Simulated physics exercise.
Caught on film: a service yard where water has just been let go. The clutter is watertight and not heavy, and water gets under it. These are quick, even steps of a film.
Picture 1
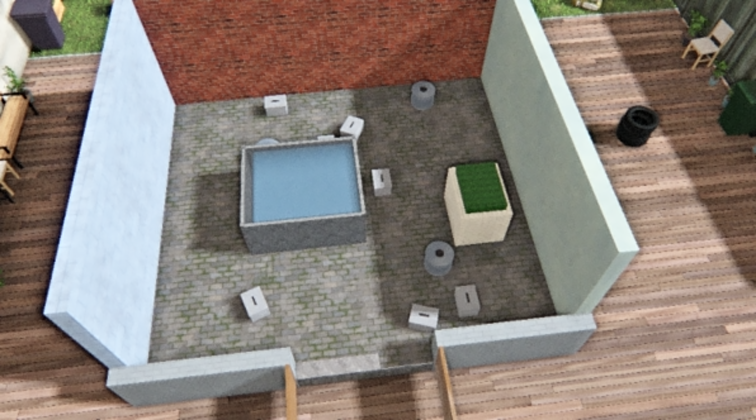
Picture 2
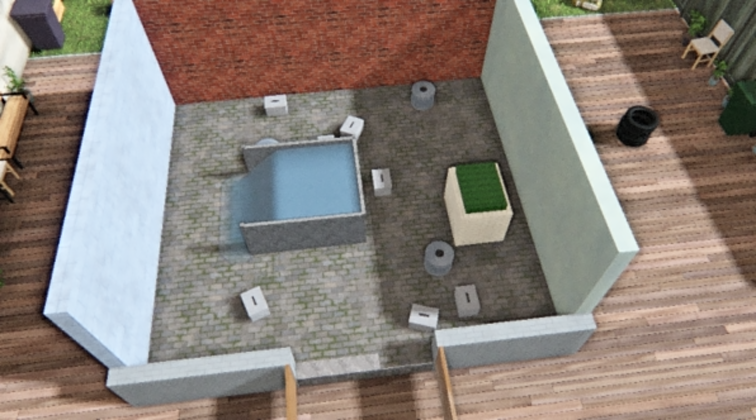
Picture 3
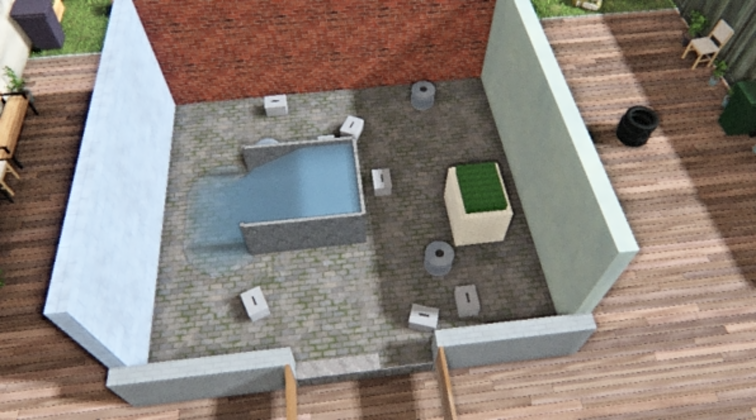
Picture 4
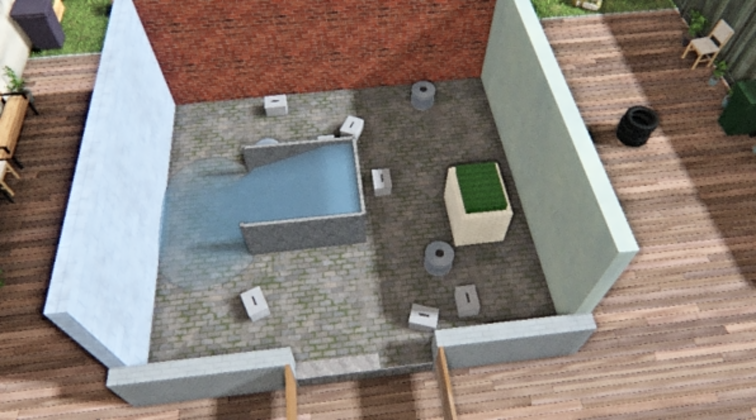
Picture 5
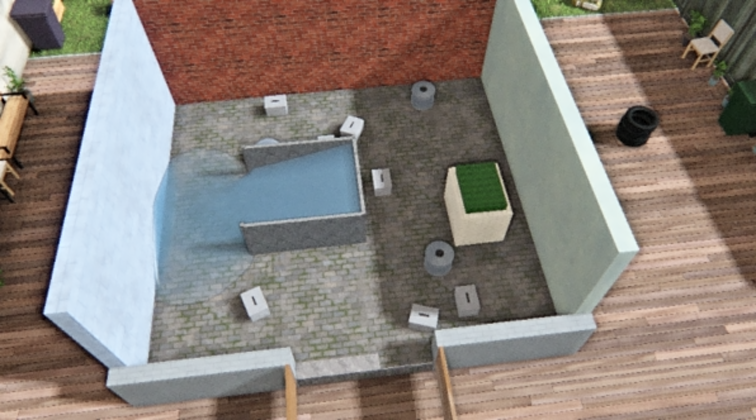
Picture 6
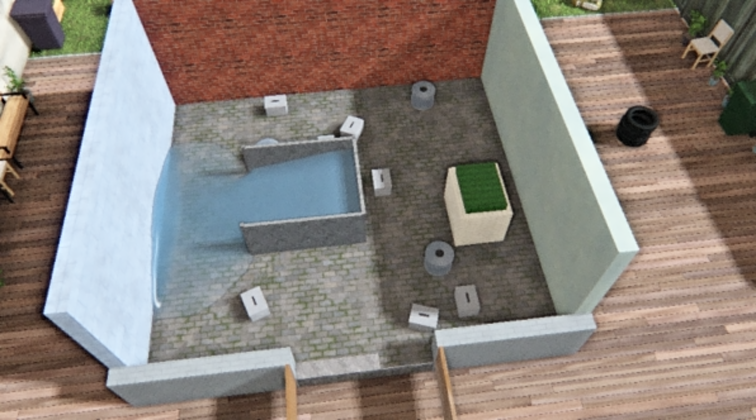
Water fills a grey-walled tank in a paved yard, then pours out through its open left side once that wall is gone. It spreads across the paving in a widening fan, reaches the pale left wall and runs along its base, while the scattered blocks and grass-topped box stay still.
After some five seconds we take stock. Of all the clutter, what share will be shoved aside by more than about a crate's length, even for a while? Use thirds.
It is two thirds or above.
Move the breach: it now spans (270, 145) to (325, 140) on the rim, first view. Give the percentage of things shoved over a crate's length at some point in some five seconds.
I make it 50 per cent.
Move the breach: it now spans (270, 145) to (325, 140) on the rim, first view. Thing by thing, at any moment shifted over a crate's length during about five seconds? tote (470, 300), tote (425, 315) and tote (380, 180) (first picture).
As listed: No, no, under that.
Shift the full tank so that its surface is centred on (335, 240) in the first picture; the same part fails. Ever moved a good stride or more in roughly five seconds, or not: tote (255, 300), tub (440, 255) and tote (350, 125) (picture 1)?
In turn: Yes, under that, pushed that far.
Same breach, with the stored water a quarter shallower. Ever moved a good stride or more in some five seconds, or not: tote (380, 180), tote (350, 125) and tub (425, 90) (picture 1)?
One after the other: No, pushed that far, that far or more.
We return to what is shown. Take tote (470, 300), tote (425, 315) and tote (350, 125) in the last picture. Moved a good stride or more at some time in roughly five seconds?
One after the other: Pushed that far, that far or more, that far or more.
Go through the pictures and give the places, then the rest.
In the first frame, a tote at (424, 315), on the bottom; a tub at (424, 89) rests on the ground; 0 of 10 have shifted.
In the second frame, a tote at (424, 315) rests on the ground; a tub at (424, 89), on the bottom; 0 of 10 have shifted.
In the third frame, a tote at (424, 315) rests on the ground; a tub at (424, 89) rests on the ground; 0 of 10 have shifted.
In the fourth frame, a tote at (424, 315), on the bottom; a tub at (424, 89), on the bottom; 0 of 10 have shifted.
In the fifth frame, a tote at (424, 315) rests on the ground; a tub at (424, 89), on the bottom; 0 of 10 have shifted.
In the sixth frame, a tote at (424, 315), on the bottom; a tub at (424, 89) rests on the ground; 0 of 10 have shifted.
A moment on, 0 of 10 are well off their spots; 0 afloat.
Next, 0 of 10 are well off their spots; 0 afloat.
Later, 4 of 10 are well off their spots; 1 afloat.
In the end, 7 of 10 are well off their spots, and 7 have been at some point; 6 afloat.
